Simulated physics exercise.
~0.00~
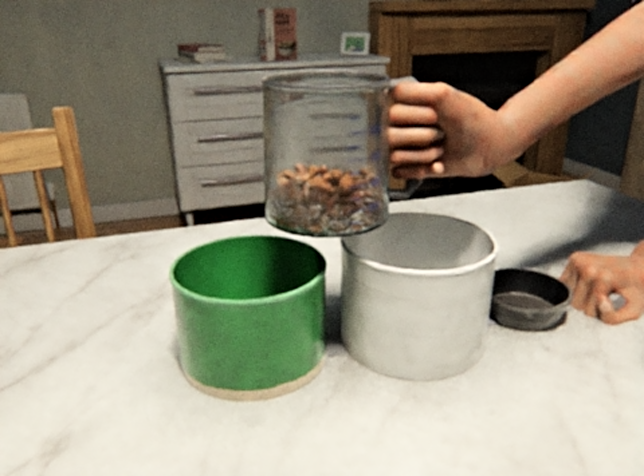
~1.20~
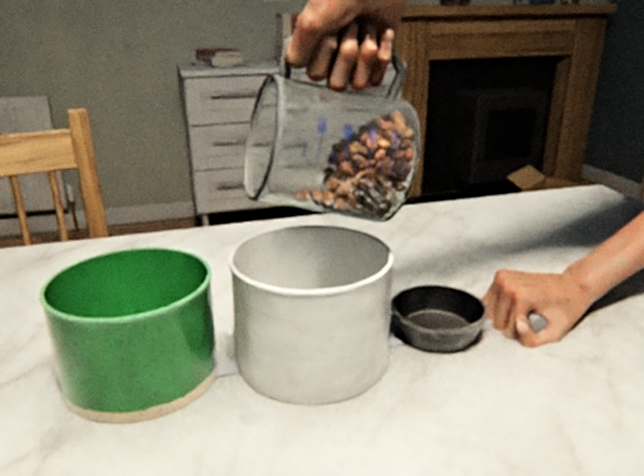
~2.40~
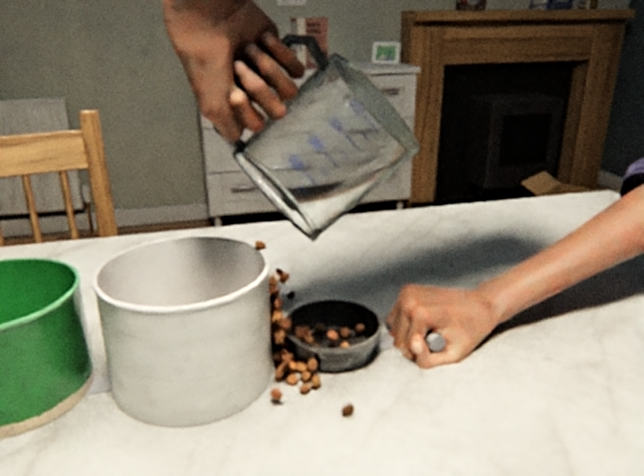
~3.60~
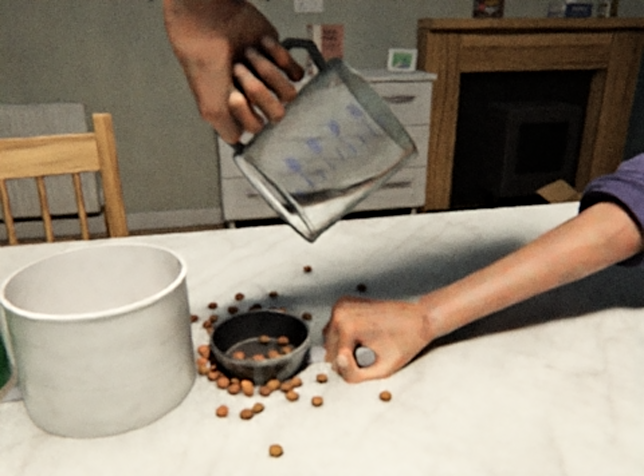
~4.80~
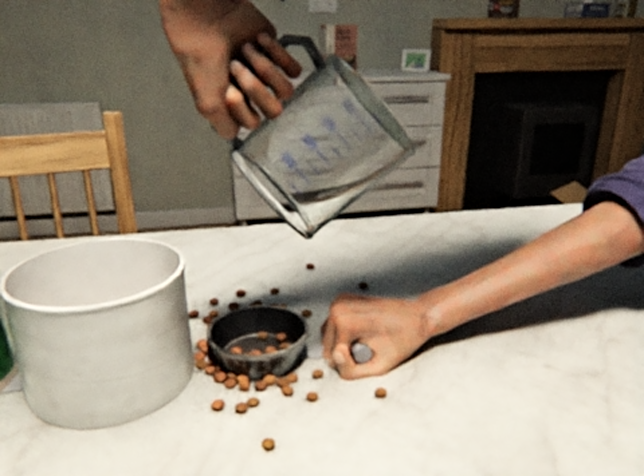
A hand holds a clear jug of small brown pieces, like dog kibble, above a marbled white table in a room with a wooden chair, drawers and a fireplace, seen from slightly above. Below stand a green pot at left, a white pot in the middle and a small black dish at right, beside another resting hand. The three containers slide left as the jug tips over and pours. Kibble falls at the white pot's right side, some landing in the dish and some scattering around it. Finally, the containers settle, the jug hangs tilted and empty, and loose pieces surround the dish.
